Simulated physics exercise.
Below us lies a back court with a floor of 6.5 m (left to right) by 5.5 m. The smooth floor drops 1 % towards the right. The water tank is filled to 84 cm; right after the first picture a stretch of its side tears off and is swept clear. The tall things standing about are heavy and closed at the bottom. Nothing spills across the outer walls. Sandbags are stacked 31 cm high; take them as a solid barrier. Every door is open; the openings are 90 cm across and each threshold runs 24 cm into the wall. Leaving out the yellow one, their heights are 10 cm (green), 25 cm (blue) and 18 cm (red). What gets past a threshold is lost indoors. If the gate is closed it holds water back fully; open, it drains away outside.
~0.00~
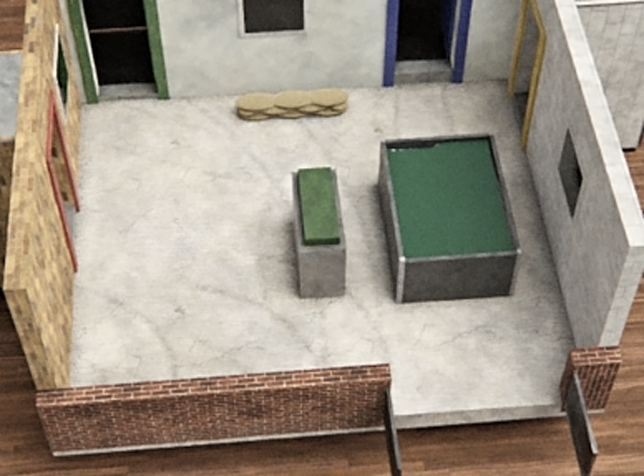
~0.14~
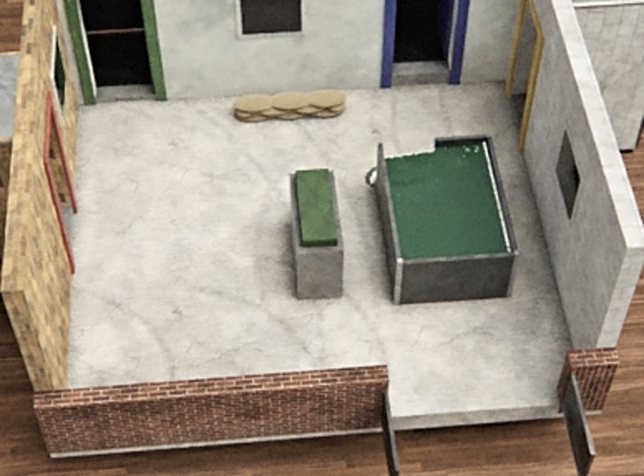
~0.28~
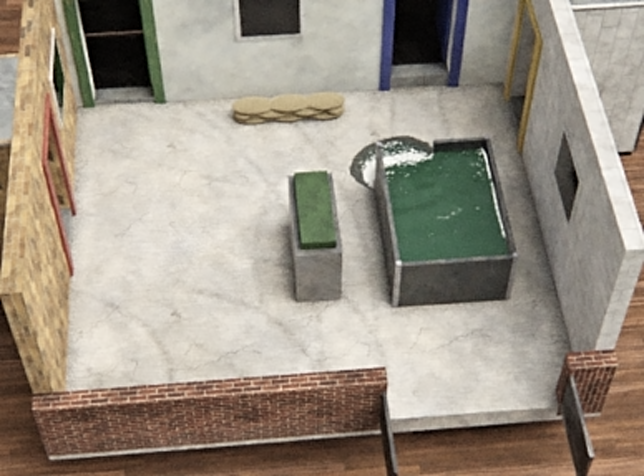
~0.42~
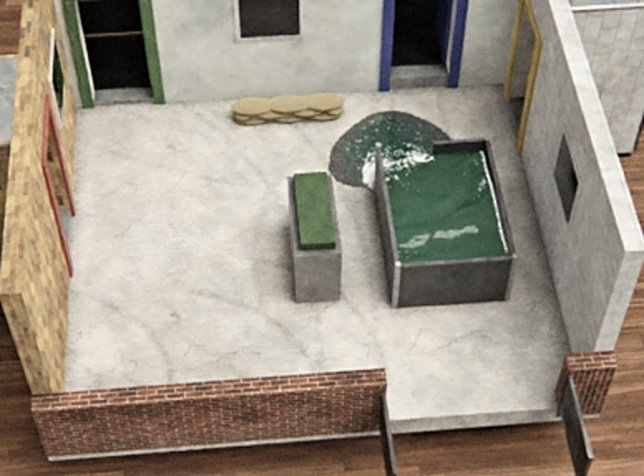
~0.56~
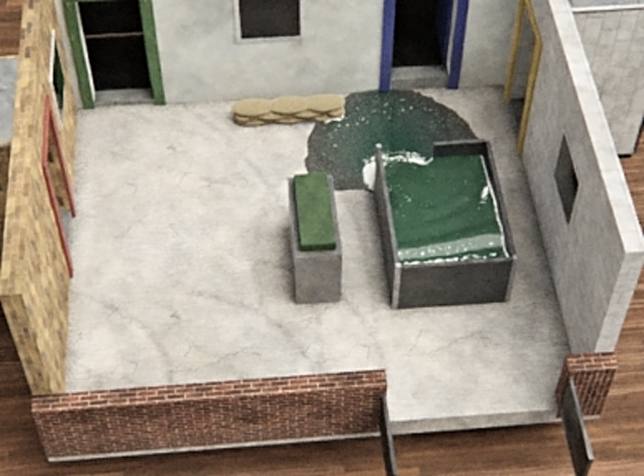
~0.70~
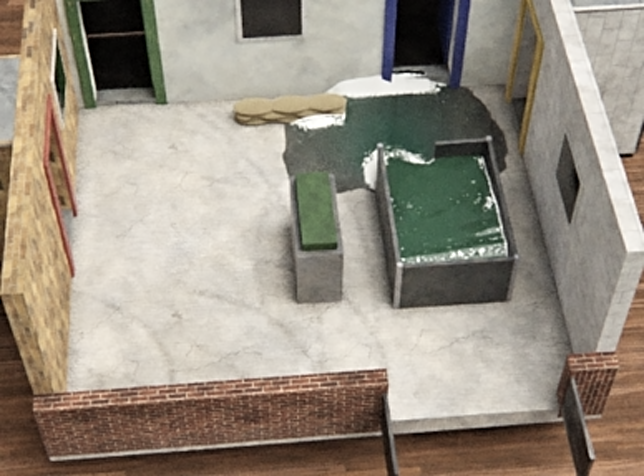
In a back court, green water in a dark tank burst out through its far side and spread across the pale floor, reaching the sandbags and the back wall by the blue door.
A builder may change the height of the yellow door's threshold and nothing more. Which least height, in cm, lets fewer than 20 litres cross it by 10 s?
It would have to be roughly 20 cm high.
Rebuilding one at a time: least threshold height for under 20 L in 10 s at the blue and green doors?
Roughly 31 cm at blue and 8.5 cm at green.
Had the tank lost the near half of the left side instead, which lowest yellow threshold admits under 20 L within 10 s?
Then roughly 10.0 cm.
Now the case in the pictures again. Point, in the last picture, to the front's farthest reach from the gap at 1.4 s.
Around (177, 132).
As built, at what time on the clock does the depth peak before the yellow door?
At about 2.8 s.
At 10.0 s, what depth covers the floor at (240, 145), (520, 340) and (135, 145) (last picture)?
In that order: 3, 3 and 6 cm.
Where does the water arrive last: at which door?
The red one.
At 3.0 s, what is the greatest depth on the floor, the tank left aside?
About 30 cm.
After 1.4 s water covers 20 % of the floor, deepest (44 cm) near (392, 184); 8 cm at the yellow door, 0 litres in over its 11 cm threshold.
After 3.0 s water covers 45 % of the floor, deepest (30 cm) near (506, 88); 20 cm at the yellow door, 40 litres in over its 11 cm threshold.
After 10.0 s water covers 95 % of the floor, deepest (12 cm) near (583, 389); 9 cm at the yellow door, 142 litres in over its 11 cm threshold.
At the yellow door as built, the water arrived by 0.9 s and peaked near 20 cm at 2.8 s.
With a threshold of 16.5 cm, 49 litres would have come in within the 10 s; with 22.5 cm, 11 litres. So under 20 litres takes about 20 cm.
